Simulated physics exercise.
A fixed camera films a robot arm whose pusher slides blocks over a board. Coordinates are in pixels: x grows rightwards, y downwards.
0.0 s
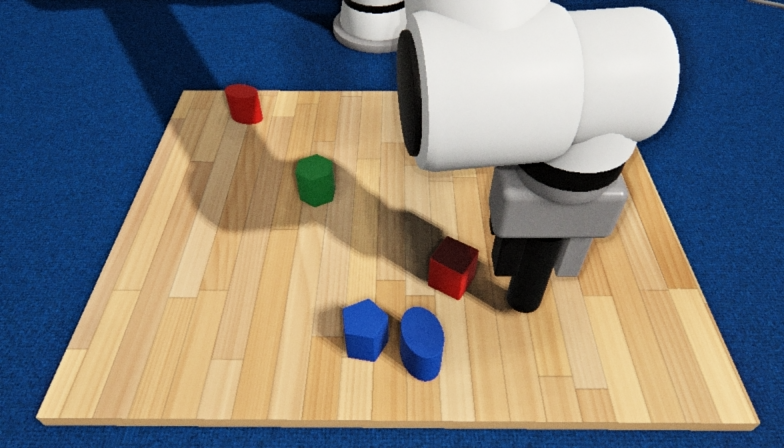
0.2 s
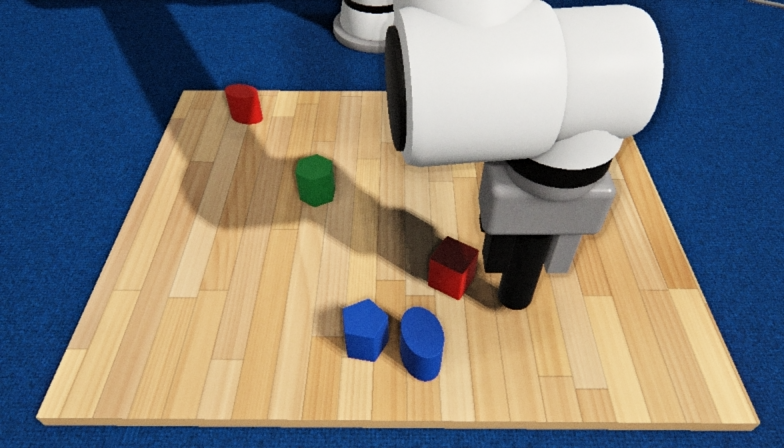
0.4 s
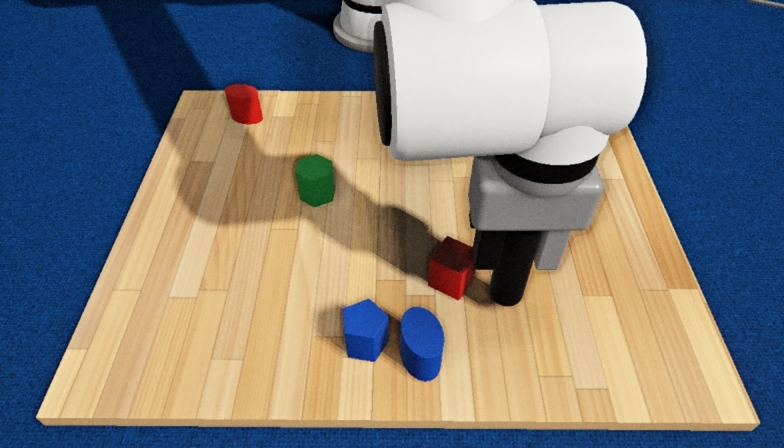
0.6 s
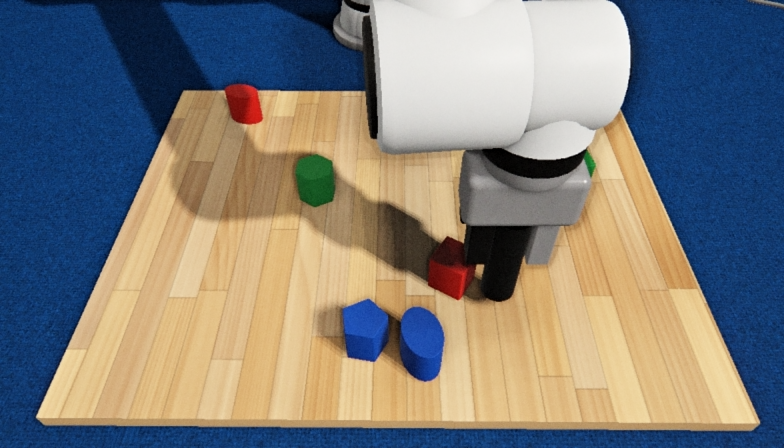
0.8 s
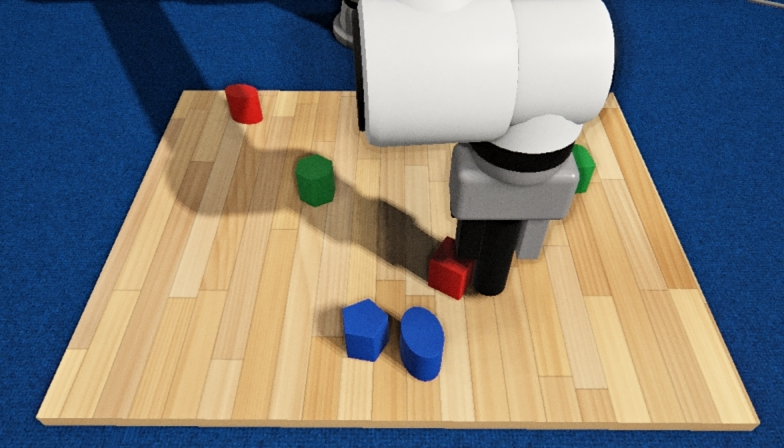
White robot arm moving slightly left and back behind a red block on a wooden board, the scattered coloured blocks staying still.
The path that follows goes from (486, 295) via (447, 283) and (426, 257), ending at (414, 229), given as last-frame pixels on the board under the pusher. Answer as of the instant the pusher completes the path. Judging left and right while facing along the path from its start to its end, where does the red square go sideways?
My prediction: Leftwards.
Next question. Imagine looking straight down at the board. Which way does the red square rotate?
From above, the red square will be seen to turn anti-clockwise.
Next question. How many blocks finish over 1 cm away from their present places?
I predict one.
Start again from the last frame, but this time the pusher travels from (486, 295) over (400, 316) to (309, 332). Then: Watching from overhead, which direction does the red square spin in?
Viewed from overhead, the red square winds up turned clockwise.
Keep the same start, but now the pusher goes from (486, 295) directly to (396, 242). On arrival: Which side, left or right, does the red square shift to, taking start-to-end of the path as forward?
It gets pushed left.
The first path, step by step. One third of the way, pusher at (448, 270); red square at (419, 242).
Two thirds of the way, pusher at (426, 243); red square at (392, 225), turned 35° anticlockwise.
At the end, pusher at (414, 217); blue elliptical block still; red square at (388, 223), turned 45° anticlockwise.
